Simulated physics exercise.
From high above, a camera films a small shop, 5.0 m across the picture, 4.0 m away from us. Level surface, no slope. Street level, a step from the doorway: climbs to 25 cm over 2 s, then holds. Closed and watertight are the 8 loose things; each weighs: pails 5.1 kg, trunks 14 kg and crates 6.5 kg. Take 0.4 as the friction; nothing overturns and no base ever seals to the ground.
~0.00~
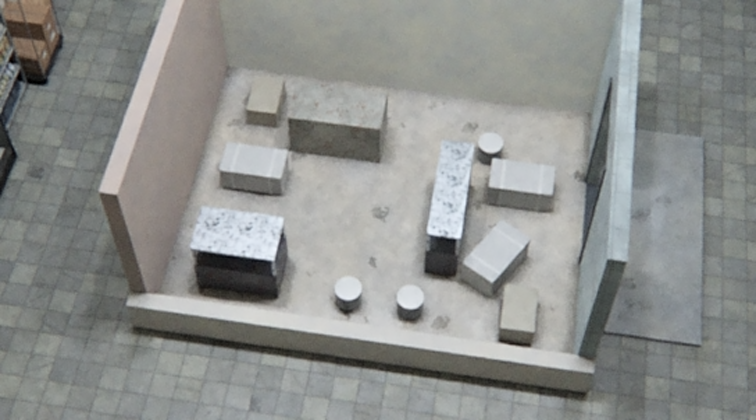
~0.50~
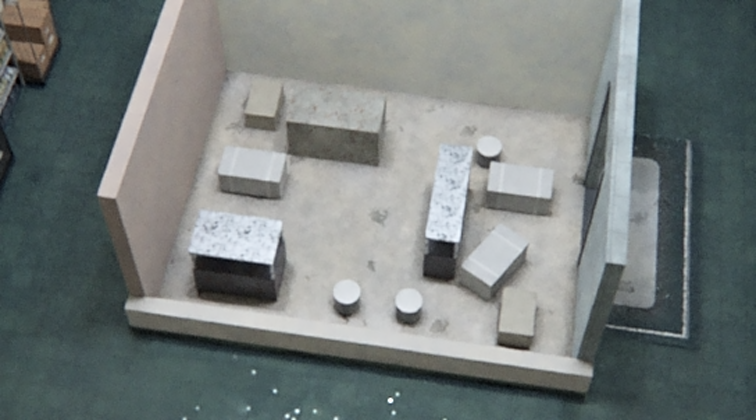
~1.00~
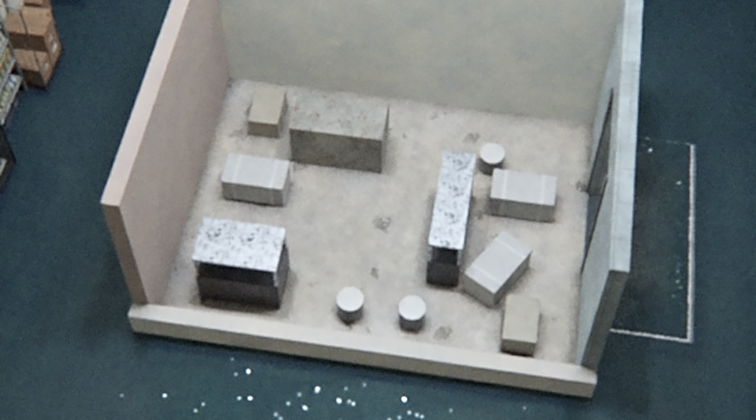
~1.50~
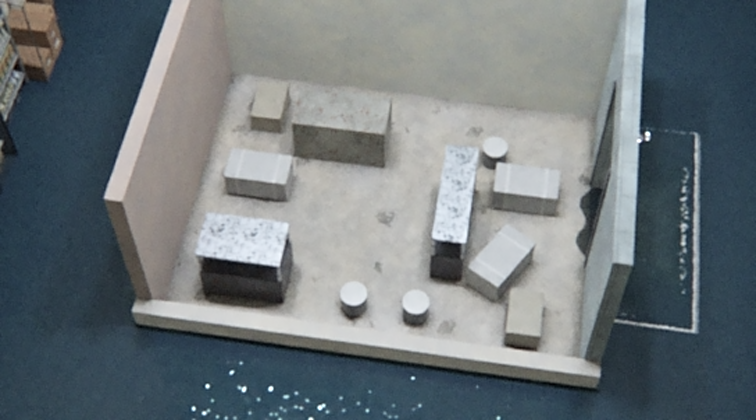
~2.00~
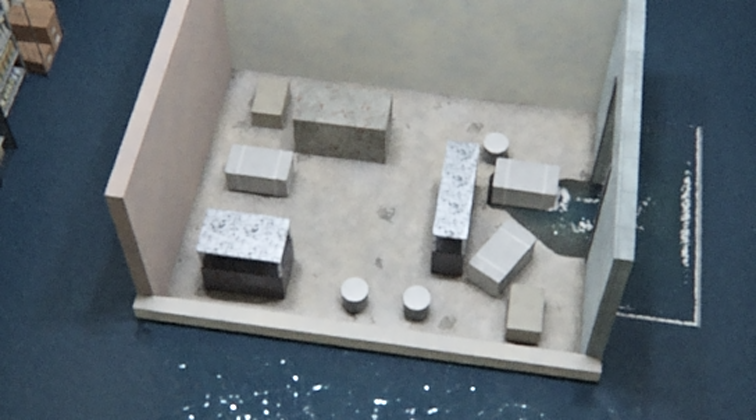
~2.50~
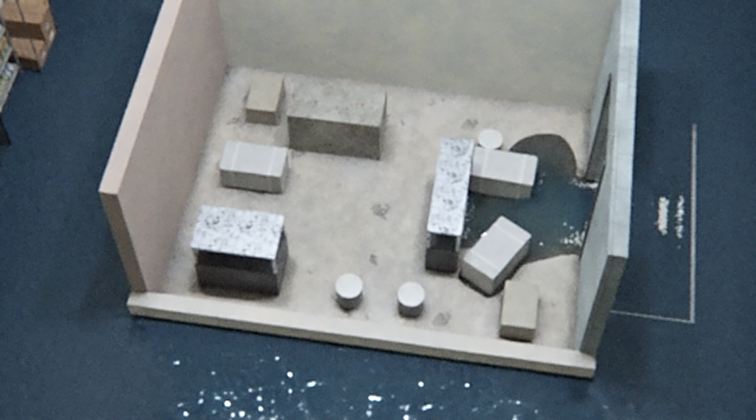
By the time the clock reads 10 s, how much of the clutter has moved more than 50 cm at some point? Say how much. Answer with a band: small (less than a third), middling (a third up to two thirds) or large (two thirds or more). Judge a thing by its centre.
Large.
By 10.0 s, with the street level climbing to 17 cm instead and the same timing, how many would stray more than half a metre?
In that case the number is 5.
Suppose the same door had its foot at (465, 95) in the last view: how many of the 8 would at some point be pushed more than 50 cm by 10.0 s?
That gives 6 of them.
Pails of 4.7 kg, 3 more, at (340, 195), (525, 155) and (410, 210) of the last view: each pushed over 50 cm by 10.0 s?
Note: Item 1 below threshold; item 2 above threshold; item 3 below threshold.
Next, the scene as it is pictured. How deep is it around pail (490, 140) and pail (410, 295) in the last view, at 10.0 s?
I'd put it at 10 cm and 5 cm respectively.
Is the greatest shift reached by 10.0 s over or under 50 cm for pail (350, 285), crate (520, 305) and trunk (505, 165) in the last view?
So that's inside it for the first, beyond it for the second and beyond it for the last.
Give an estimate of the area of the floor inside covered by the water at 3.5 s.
About 6.0 m2 is covered.
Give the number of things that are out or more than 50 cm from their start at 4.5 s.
By then 3.
After 3.5 s 3 of 8 are over 50 cm from their spots; 1 afloat.
After 4.5 s 3 of 8 are over 50 cm from their spots; 3 afloat.
After 7.0 s 5 of 8 are over 50 cm from their spots; 5 afloat.
After 10.0 s 6 of 8 are over 50 cm from their spots, and 6 have been at some point; 6 afloat.
